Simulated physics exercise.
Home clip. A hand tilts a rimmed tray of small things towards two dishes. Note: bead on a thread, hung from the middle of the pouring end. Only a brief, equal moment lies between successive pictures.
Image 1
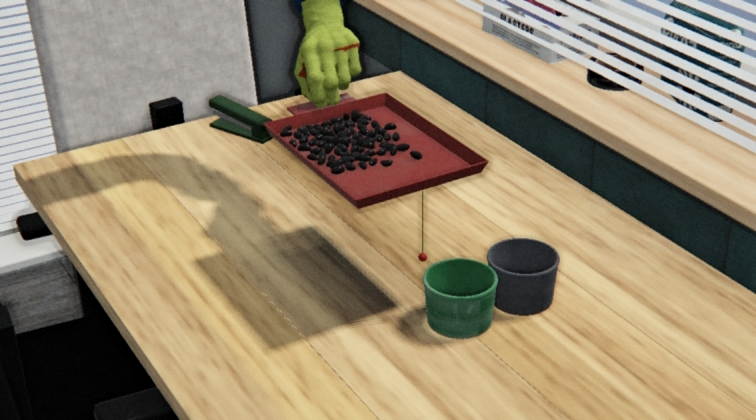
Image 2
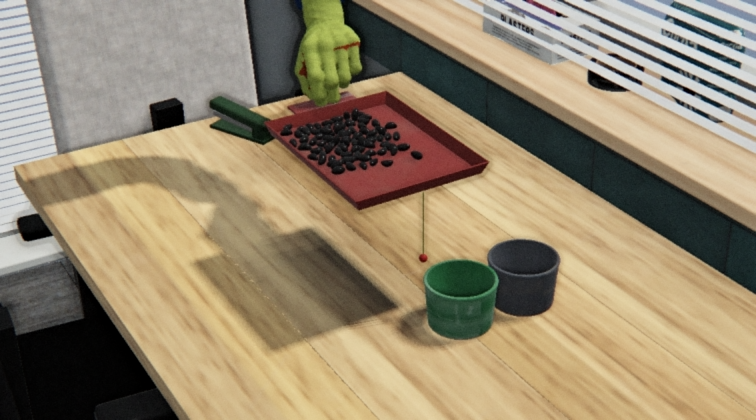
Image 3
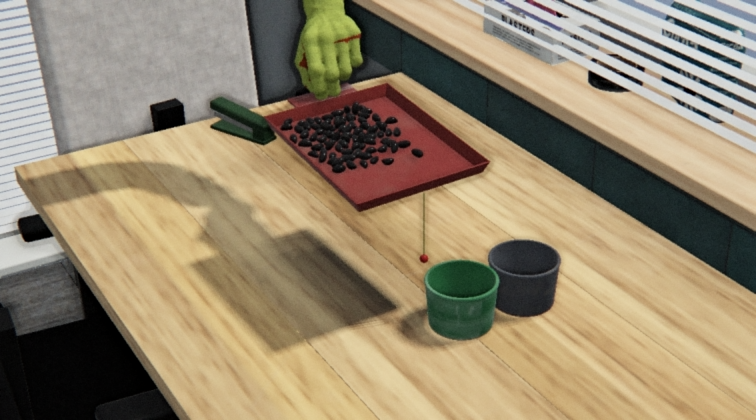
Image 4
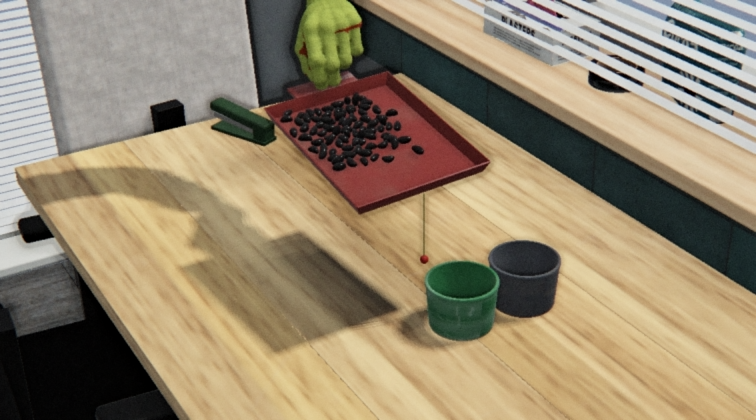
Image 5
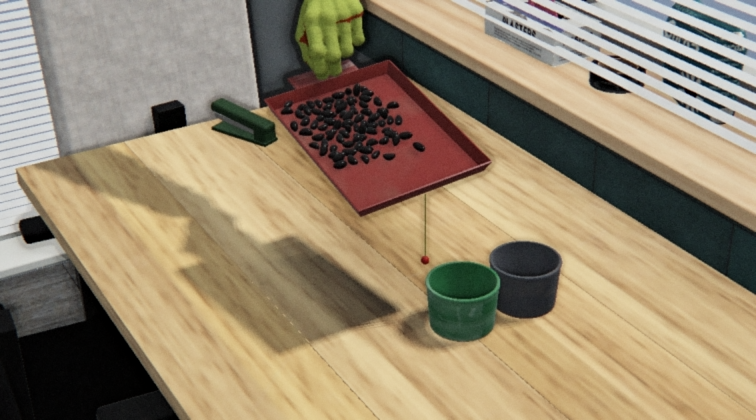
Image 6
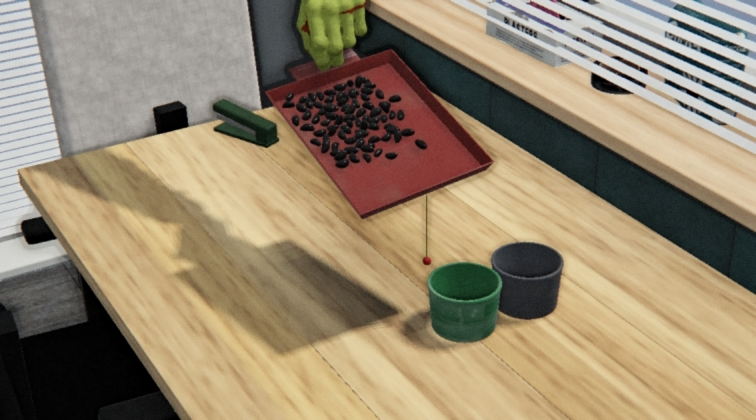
A green hand slowly raised the back of a red tray of black beans, tilting its front edge lower at the left corner, while a green dish and a dark gray one sat on the wooden table.
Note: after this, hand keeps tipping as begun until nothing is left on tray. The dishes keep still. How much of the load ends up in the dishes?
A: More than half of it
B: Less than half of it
Option B: Less than half of it.
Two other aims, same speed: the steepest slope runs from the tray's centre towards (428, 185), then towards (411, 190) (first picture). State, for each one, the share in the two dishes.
For the first aim it is 60 in a hundred, for the second 30 in a hundred.
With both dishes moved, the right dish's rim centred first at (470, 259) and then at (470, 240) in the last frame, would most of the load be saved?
Result - try one, below the halfway mark; try two, below the halfway mark.
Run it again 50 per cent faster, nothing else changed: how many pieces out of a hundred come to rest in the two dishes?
Roughly 0 percent.
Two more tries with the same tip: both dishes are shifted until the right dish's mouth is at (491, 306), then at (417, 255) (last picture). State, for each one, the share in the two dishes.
Around 0 % followed by around 0 %.
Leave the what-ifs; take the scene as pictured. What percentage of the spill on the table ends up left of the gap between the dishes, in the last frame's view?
My estimate is some 100 per cent.
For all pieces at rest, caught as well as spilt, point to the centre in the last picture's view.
The centre settles at about (381, 356).
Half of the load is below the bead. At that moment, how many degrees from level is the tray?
At some 80 degrees.
Shortly afterwards, tray tipped steeply; near two thirds on the tray; a little outside both; near a quarter in the air.
Next, tray tipped right over; only a few on the tray; only a few in the left dish; the bulk outside both; a little in the air.
Some moments later, tray tipped past a quarter turn; only a few in the left dish; all but a few outside both.
In the end, tray tipped past a quarter turn; only a few in the left dish; none at all in the right dish; all but a few outside both.
